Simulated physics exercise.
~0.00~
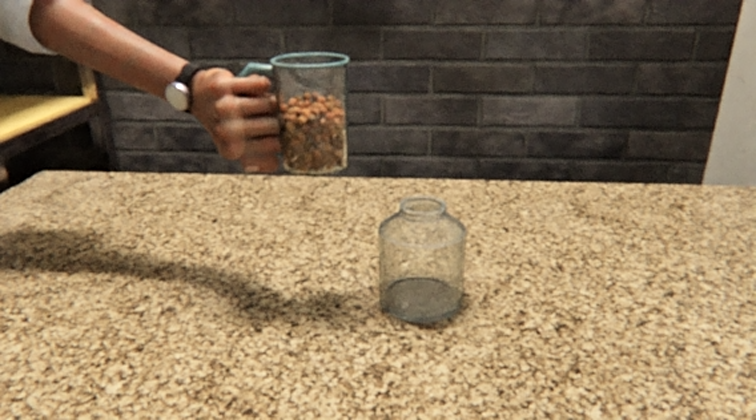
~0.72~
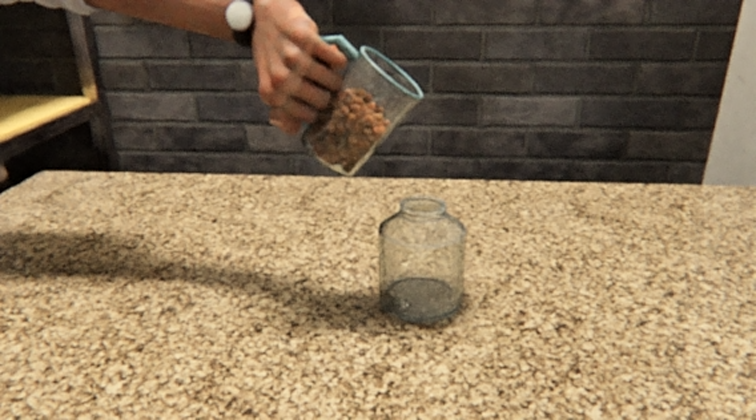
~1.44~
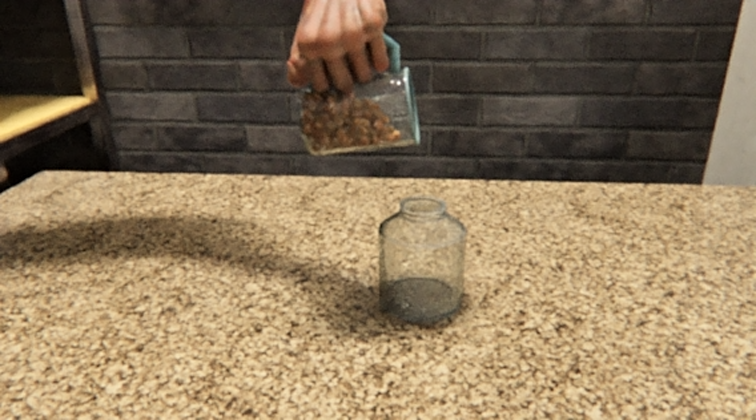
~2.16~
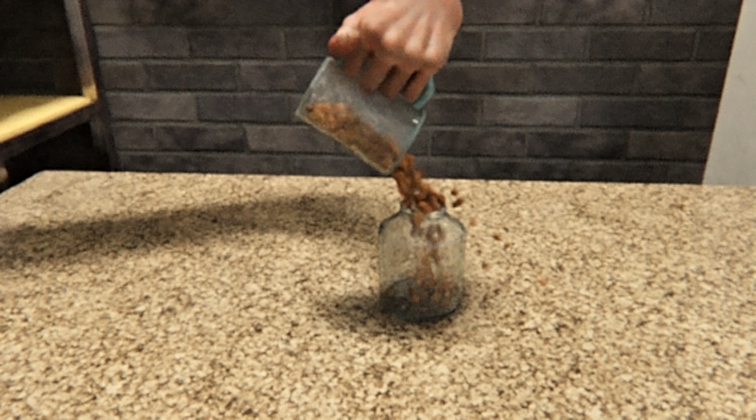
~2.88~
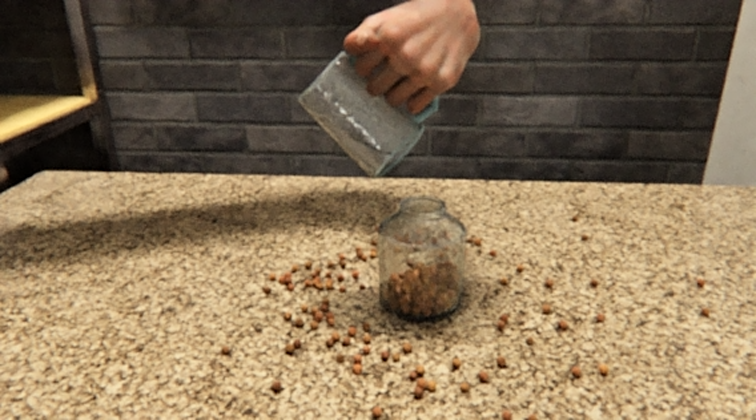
A hand tips a clear cup of brown balls, filling much of a jar and scattering others around it.
